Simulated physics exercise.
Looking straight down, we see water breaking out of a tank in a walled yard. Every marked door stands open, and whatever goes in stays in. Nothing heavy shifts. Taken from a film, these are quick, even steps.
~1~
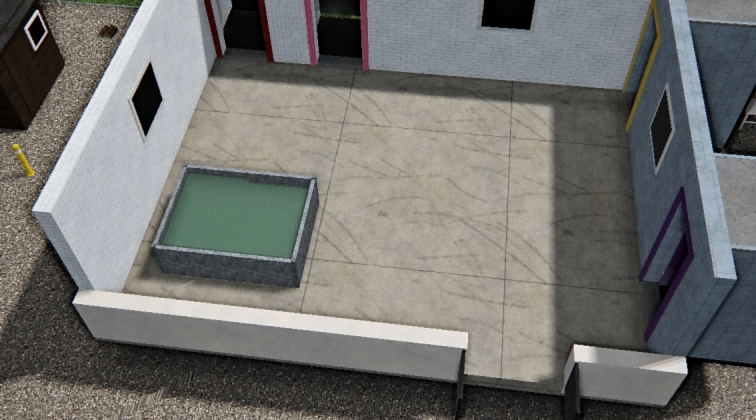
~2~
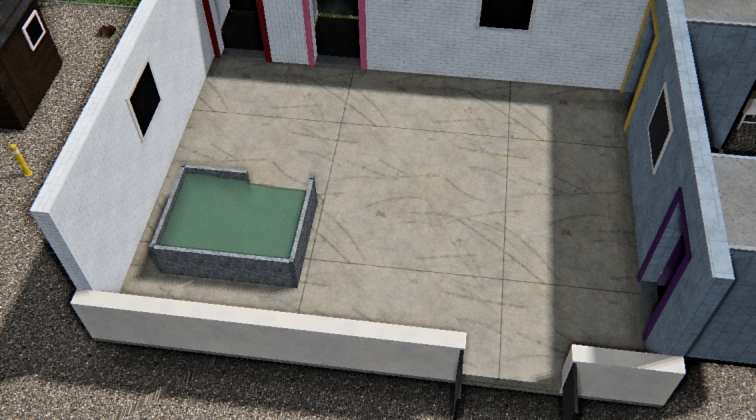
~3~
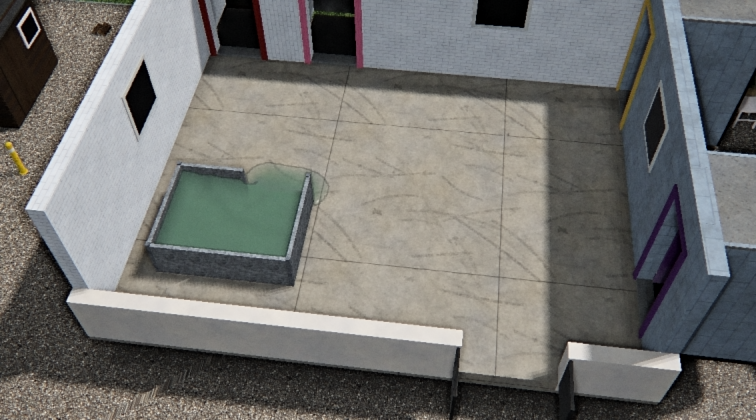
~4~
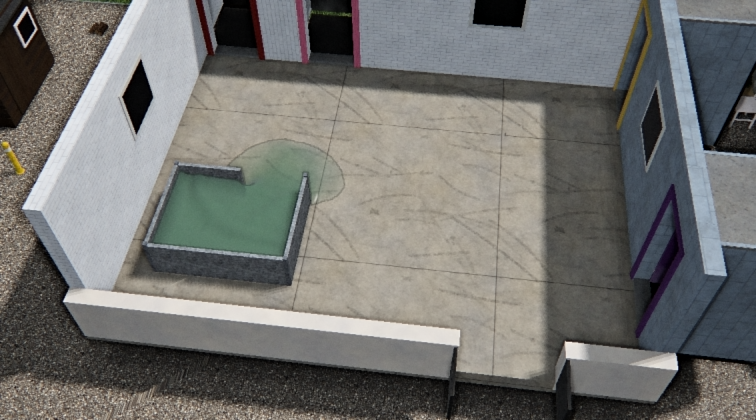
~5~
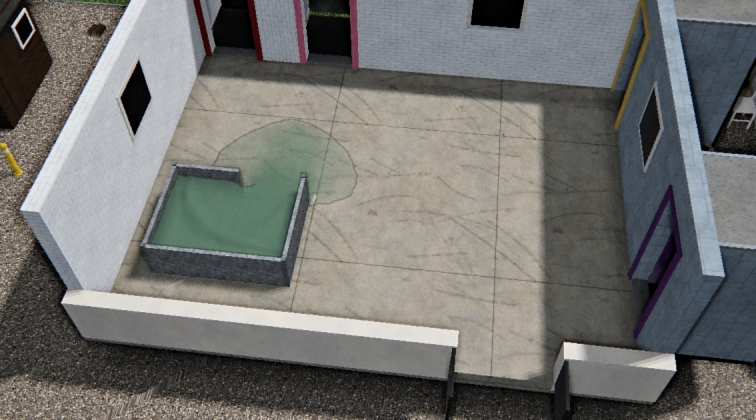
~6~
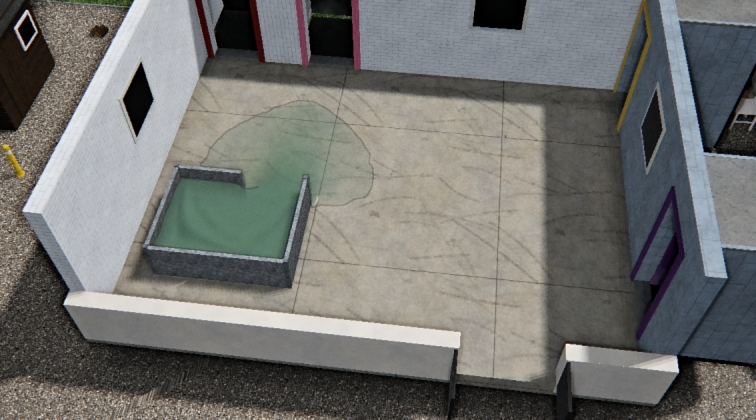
In a walled yard, green water pours from a gap in a tank's far side and spreads across the floor.
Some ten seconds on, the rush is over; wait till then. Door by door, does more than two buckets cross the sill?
Purple door: Inside the limit, red door: Past the limit, yellow door: Past the limit, pink door: Past the limit.
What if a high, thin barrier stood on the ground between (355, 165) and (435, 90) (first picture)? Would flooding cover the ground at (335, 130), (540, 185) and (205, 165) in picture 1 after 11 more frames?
Results in order: Swamped / bone-dry / bone-dry.
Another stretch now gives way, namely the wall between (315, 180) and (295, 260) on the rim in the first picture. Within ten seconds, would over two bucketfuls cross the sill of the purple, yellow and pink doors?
In that case the purple one breaks the limit, the yellow one breaks the limit and the pink one stays within bounds.
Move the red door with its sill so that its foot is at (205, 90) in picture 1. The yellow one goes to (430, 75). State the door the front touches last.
It's the purple door.
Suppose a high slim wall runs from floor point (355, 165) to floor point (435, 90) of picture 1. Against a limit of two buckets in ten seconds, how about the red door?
Red door: Overshoots.
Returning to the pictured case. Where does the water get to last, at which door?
My answer: The purple-painted one.
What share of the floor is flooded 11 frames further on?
About 35 per cent.
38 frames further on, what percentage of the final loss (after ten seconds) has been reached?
Share gone: About 90 %.
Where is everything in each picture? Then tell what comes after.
The first frame shows still water in the tank at (237, 214).
In the second frame, water pours out on the tank's far side and has run to a hidden place.
In the third frame, water pours out on the tank's far side and has run to (260, 168).
In the fourth frame, the front is at (275, 143), out from the gap on the tank's far side.
In the fifth frame, water pours out on the tank's far side and has run to (302, 124).
In the sixth frame, water pours out on the tank's far side and has run to (313, 105).
A moment on, water covers 25 % of the floor; the purple door not reached, the red door not reached, the yellow door not reached, the pink door under two buckets in.
Next, water covers 35 % of the floor; the purple door not reached, the red door under two buckets in, the yellow door not reached, the pink door over two buckets in.
Then, water covers 40 % of the floor; the purple door not reached, the red door over two buckets in, the yellow door wet at the sill, nothing in, the pink door far over two buckets in.
Later, water covers 55 % of the floor; the purple door not reached, the red door far over two buckets in, the yellow door over two buckets in, the pink door far over two buckets in.
In the end, water covers 75 % of the floor; the purple door wet at the sill, nothing in, the red door far over two buckets in, the yellow door far over two buckets in, the pink door far over two buckets in.
